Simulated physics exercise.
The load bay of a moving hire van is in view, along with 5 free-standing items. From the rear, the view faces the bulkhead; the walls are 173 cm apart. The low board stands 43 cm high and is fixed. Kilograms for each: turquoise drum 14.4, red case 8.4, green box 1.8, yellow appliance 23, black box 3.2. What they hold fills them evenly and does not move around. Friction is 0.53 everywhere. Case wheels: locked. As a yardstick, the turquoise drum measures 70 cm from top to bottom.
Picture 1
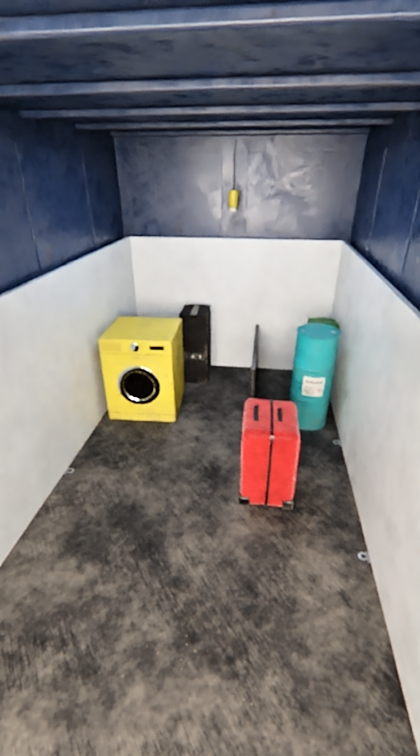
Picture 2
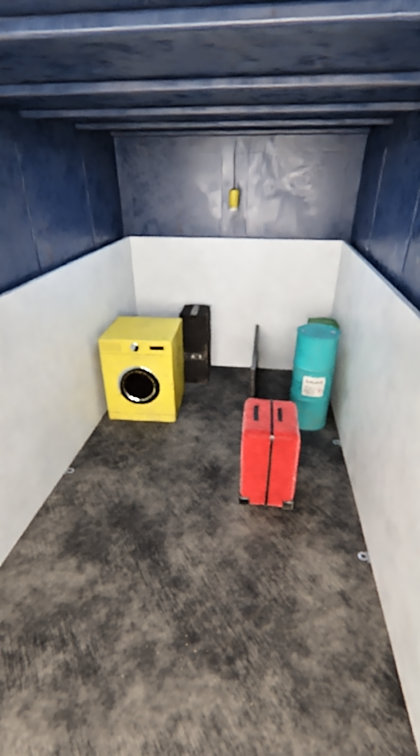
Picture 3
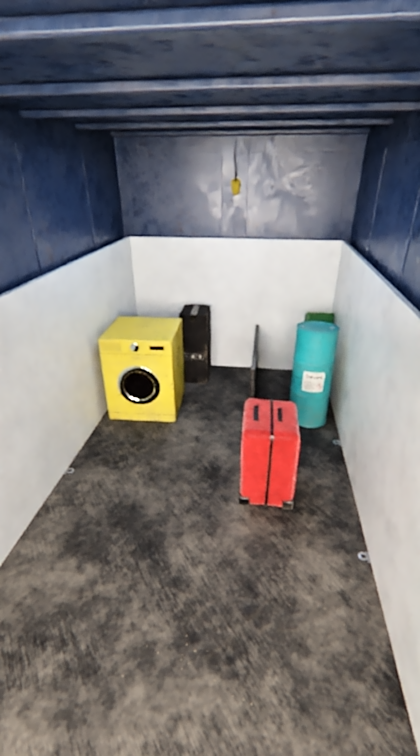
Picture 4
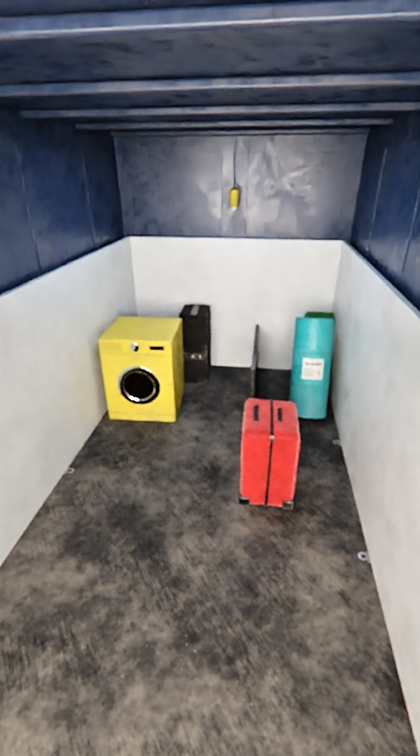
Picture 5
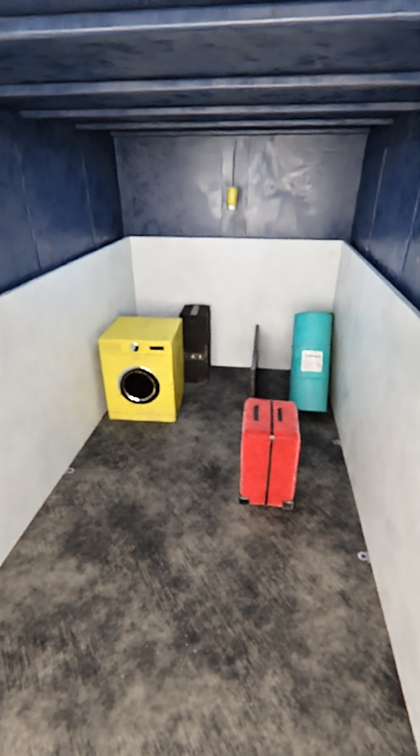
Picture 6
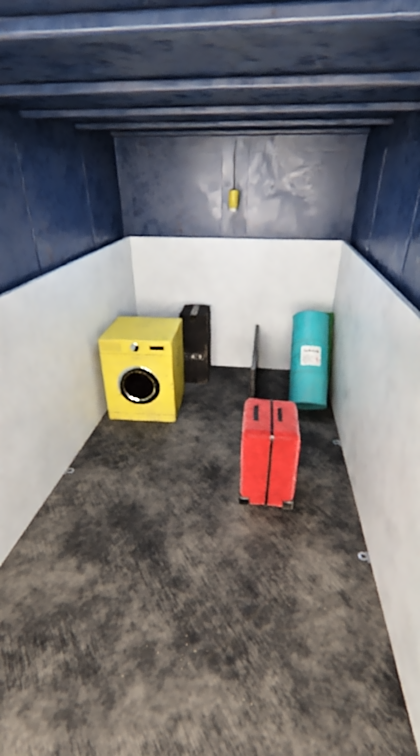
The clip shows a van's load bay holding a yellow appliance, a red case, a black box and a turquoise drum, which tilts away towards the bulkhead, covering the green box behind it, while the other items stay put.
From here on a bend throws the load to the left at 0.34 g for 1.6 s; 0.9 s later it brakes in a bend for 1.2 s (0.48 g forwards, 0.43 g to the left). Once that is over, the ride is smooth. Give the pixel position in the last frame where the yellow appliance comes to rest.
Near (142, 364).
Then, 0.60 s later than the last frame, push 0.34 g left; turquoise drum tilted 49°; green box tilted 26°.
Then, 2.20 s later than the last frame, no push; turquoise drum tilted 65°; green box tilted 29°.
Then, 3.30 s later than the last frame, push 0.48 g forwards, 0.43 g left; yellow appliance 8 cm from its spot near (142, 364); turquoise drum tilted 65°; green box tilted 29°.
Then, 3.60 s later than the last frame, push 0.38 g forwards, 0.34 g left; yellow appliance 8 cm from its spot near (142, 364); turquoise drum tilted 65°; green box tilted 29°.
When it is over, lying over in the van, turquoise drum; not toppled but over 15 cm from the start, red case; the other 3 within 15 cm of the start. In the last view, yellow appliance near (142, 364).
